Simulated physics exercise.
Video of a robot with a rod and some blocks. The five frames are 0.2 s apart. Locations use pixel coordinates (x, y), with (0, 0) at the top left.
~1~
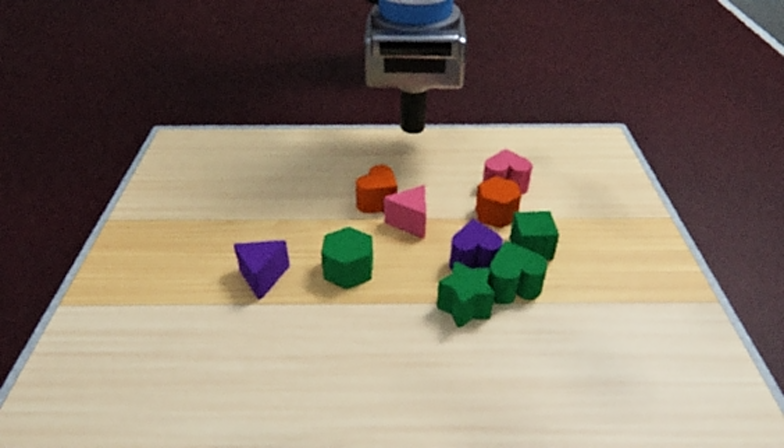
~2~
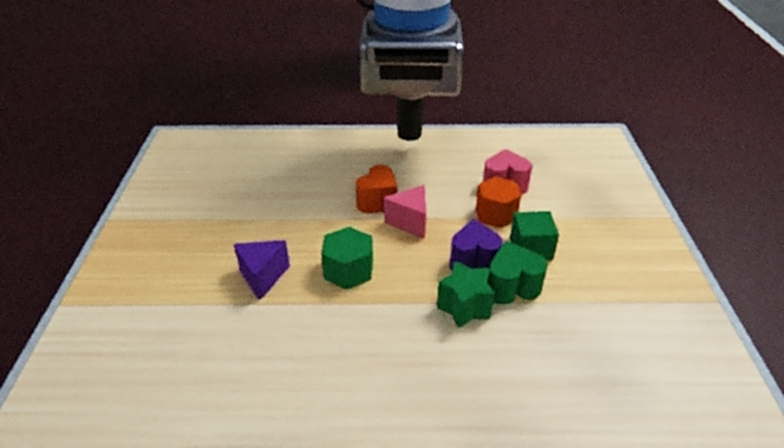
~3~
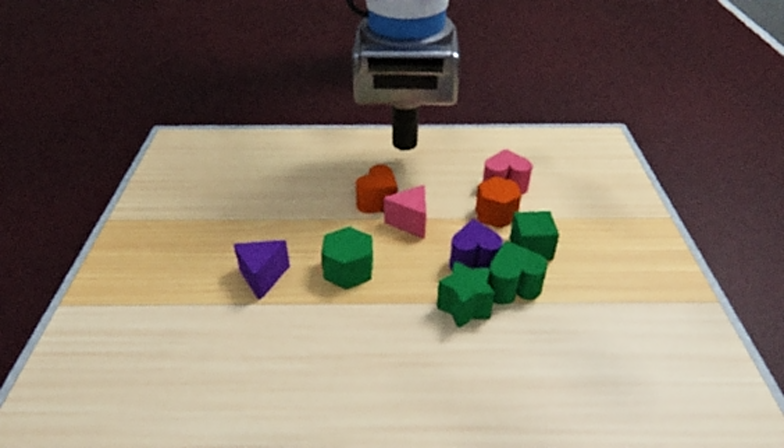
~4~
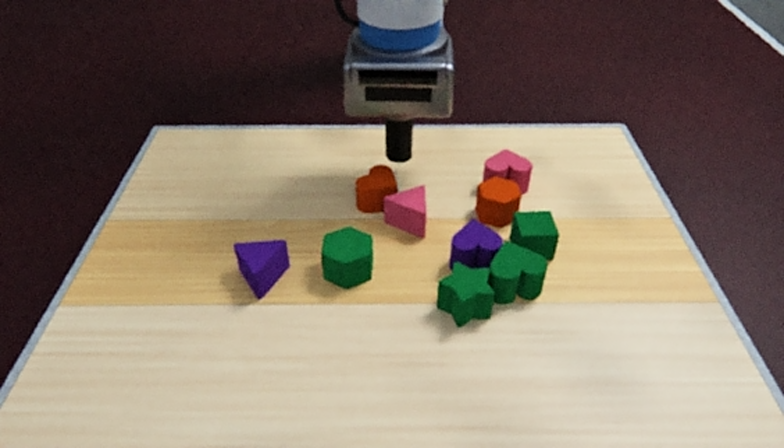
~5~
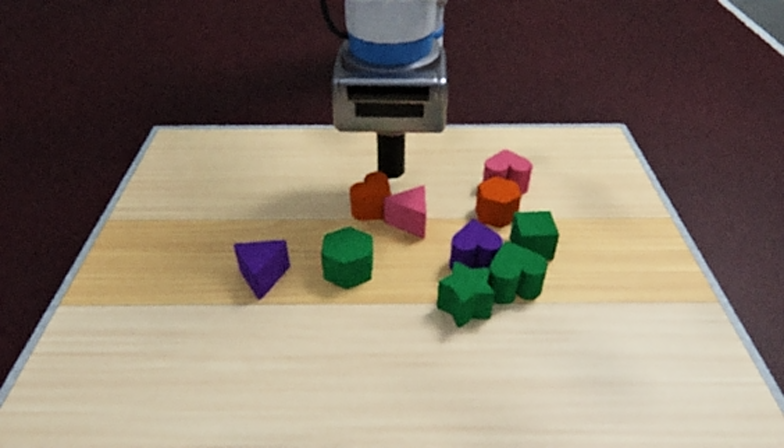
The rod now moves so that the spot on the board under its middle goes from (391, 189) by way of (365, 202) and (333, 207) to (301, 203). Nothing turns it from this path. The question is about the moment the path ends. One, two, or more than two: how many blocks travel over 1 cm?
I count one.
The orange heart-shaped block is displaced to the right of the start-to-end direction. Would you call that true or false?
That claim is false.
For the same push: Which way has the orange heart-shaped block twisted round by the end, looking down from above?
Seen from above, counterclockwise.
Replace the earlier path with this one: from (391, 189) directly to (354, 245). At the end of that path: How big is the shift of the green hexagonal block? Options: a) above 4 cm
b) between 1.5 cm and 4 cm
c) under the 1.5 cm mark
Option b.
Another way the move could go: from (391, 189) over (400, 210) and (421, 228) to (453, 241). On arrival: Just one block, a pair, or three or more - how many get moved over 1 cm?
Answer: Two blocks.
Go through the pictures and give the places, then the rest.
Rod's lower end (413, 128); orange heart-shaped block (378, 177); pink triangle (411, 198), in the first picture.
Rod (410, 135); blocks still, in the second picture.
Rod (405, 144); blocks still, in the third picture.
Rod (399, 156); blocks still, in the fourth picture.
Rod (391, 172); orange heart-shaped block (373, 184); pink triangle (411, 198), in the fifth picture.
What follows on the original path. One third of the way, rod (365, 184); orange heart-shaped block (356, 200), turned 30° anticlockwise.
Two thirds of the way, rod (332, 189); orange heart-shaped block (346, 203), turned 65° anticlockwise.
At the end, rod (299, 185); orange heart-shaped block (346, 203), turned 65° anticlockwise; pink triangle still.
